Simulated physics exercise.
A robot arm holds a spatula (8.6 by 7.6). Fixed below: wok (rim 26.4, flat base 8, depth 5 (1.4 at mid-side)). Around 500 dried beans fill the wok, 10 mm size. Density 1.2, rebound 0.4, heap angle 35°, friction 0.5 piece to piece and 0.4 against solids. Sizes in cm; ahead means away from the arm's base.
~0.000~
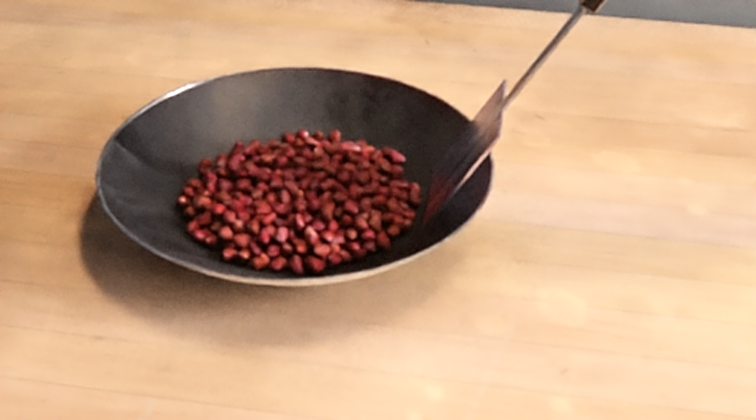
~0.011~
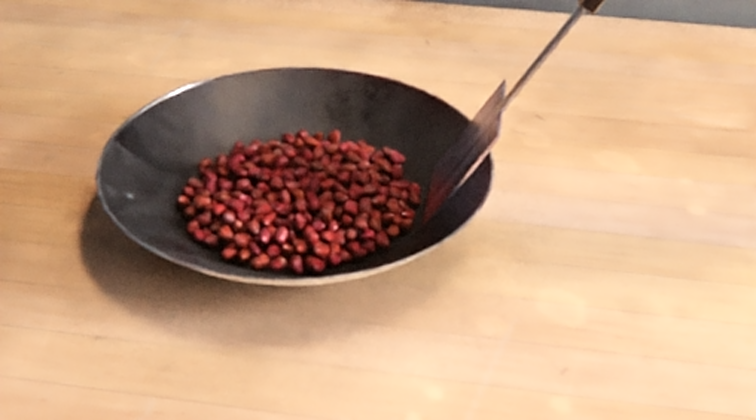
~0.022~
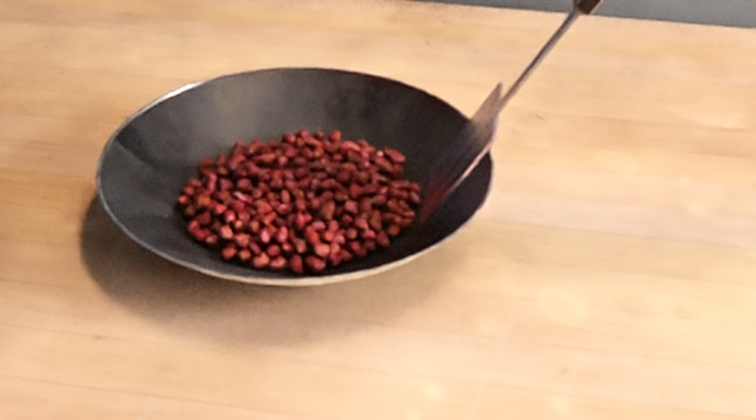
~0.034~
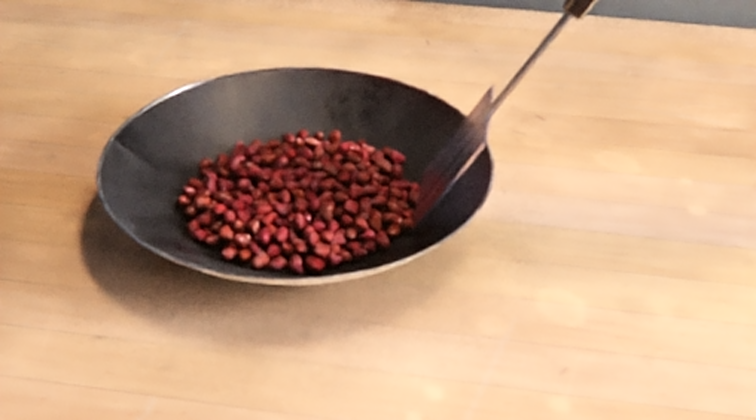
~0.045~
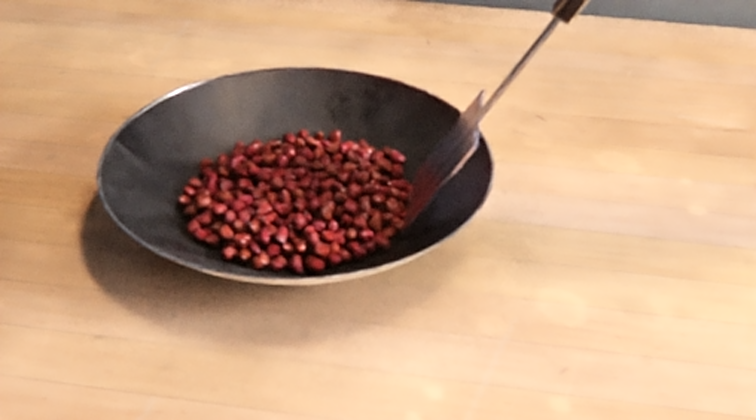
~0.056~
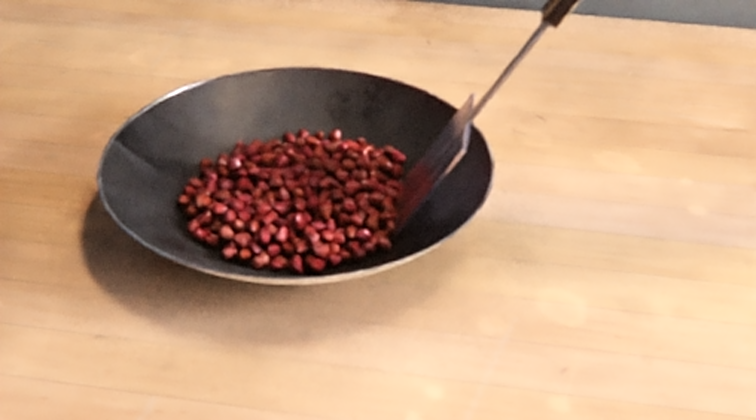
A metal spatula with a dark handle slides slowly down and to the left inside a wok, its blade pressing against the right edge of a heap of beans. The dark, round wok sits on a pale wooden surface, seen from above at an angle, with reddish-brown beans piled in its middle. The beans at the right shift slightly leftward, while the wok and camera stay still.
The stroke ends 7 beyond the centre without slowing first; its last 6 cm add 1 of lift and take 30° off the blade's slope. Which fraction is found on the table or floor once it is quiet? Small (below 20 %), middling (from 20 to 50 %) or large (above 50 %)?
A small share, below 20 %, ends on the table or floor.
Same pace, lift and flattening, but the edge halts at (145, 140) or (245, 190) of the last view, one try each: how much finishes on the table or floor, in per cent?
Some 40 and 0 per cent.
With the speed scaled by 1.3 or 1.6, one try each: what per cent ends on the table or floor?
About 20 and 25 per cent.
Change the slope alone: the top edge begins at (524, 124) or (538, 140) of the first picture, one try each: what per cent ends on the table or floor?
Some 15 and 15 per cent.
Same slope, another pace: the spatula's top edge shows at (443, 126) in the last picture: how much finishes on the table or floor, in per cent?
About 30 per cent.
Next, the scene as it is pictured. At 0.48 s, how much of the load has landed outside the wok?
Roughly 10 per cent.
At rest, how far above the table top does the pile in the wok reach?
Some 7.0 cm.
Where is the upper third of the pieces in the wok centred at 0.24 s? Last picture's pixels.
Near (178, 151).
After 0.15 s, sloping 60°, highest piece 6 above the table; 502 in the wok.
After 0.24 s, sloping 49°, highest piece 8 above the table; 501 in the wok, 1 on the blade or in flight.
After 0.48 s, sloping 30°, highest piece 7 above the table; 451 in the wok, 49 on the table or floor, 2 on the blade or in flight.
After 1.53 s, sloping 30°, highest piece 7 above the table; 451 in the wok, 51 on the table or floor.
At rest, 451 in the wok, 51 on the table or floor. That is 10 % on the table or floor.
